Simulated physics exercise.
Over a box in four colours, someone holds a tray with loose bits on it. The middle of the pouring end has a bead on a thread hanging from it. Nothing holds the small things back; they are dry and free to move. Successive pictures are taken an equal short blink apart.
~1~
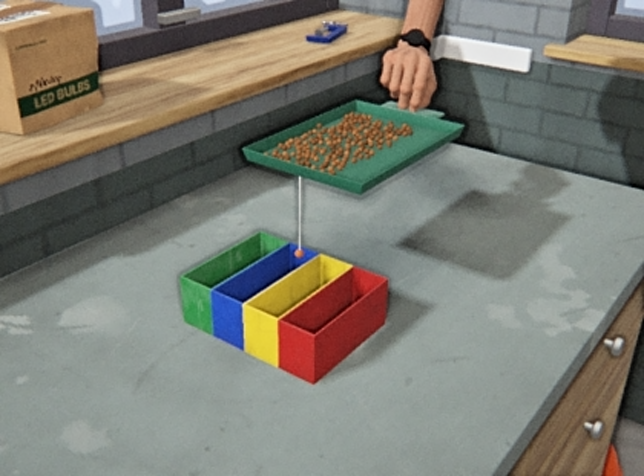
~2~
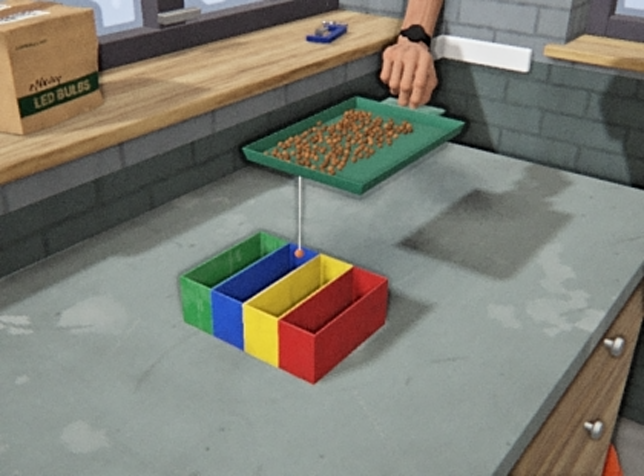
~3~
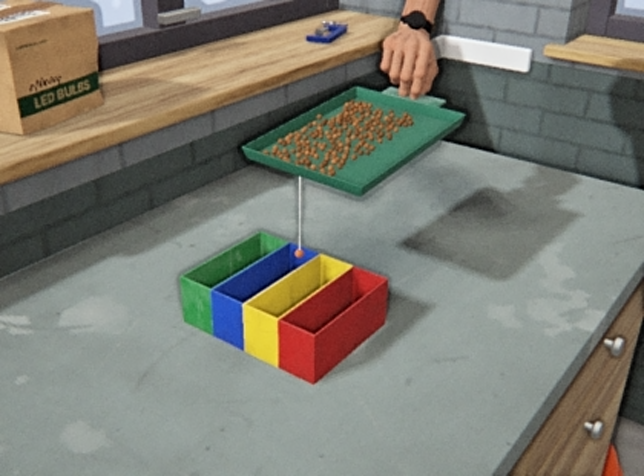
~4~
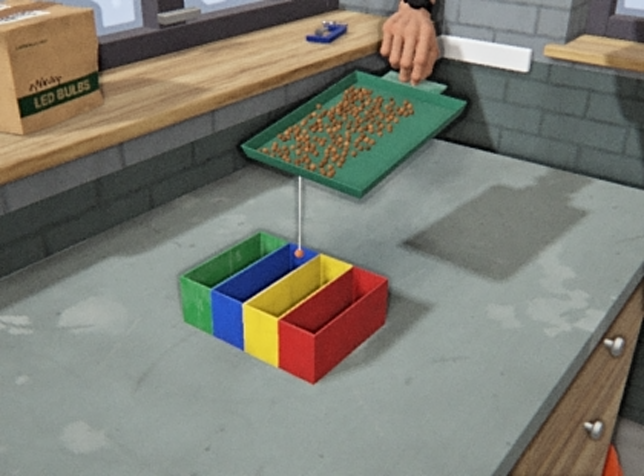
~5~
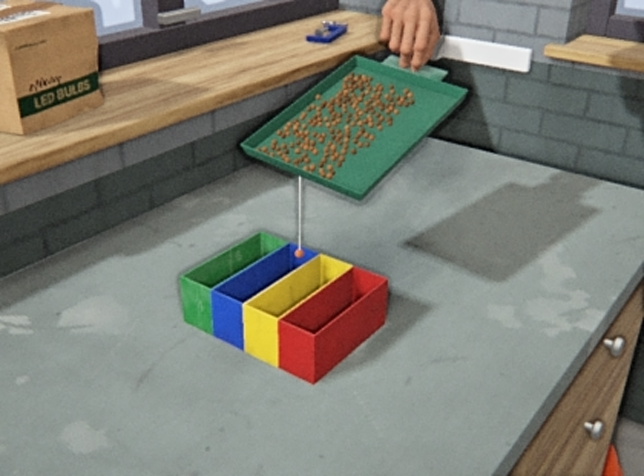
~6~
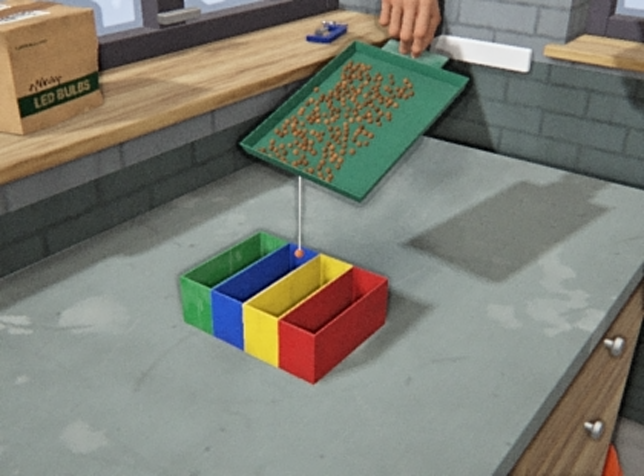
Green tray of small brown balls tilting steadily toward its front right corner, a hand raising its back edge above a four-coloured box.
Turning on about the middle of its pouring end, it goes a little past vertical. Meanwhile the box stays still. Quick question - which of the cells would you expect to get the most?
I would expect the red cell to get the most.
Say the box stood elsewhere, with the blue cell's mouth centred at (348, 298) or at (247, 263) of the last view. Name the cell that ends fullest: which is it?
First try: That blue cell; second try: The cell in red.
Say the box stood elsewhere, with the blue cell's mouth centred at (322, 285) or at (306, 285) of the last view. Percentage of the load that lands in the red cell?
You'd end up with around 0 per cent and then around 10 per cent.
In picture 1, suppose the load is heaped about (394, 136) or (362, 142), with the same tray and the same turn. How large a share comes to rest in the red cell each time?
From the first start you get 70 in a hundred, from the second 70 in a hundred.
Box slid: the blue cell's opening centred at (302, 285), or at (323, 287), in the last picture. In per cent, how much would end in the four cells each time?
Result, in turn: 100 %, 100 %.
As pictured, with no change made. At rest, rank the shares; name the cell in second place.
Second place goes to the yellow cell.
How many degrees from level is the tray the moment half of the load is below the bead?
The angle is roughly 90° at that point.
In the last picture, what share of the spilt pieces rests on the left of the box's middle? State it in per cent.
Roughly 0 %.
Soon, tray tipped steeply; about two thirds on the tray; a small part in the red cell; a stray few in the yellow cell; about a third falling or outside the box.
A while on, tray tipped past a quarter turn; a stray few on the tray; about half in the red cell; about a quarter in the yellow cell; a stray few in the blue cell; about a quarter falling or outside the box.
Towards the end, tray tipped past a quarter turn; about two thirds in the red cell; about a quarter in the yellow cell; a stray few in the blue cell; a small part falling or outside the box.
Finally, tray tipped past a quarter turn; about two thirds in the red cell; about a quarter in the yellow cell; a stray few in the blue cell; none in the green cell; a small part outside the box.
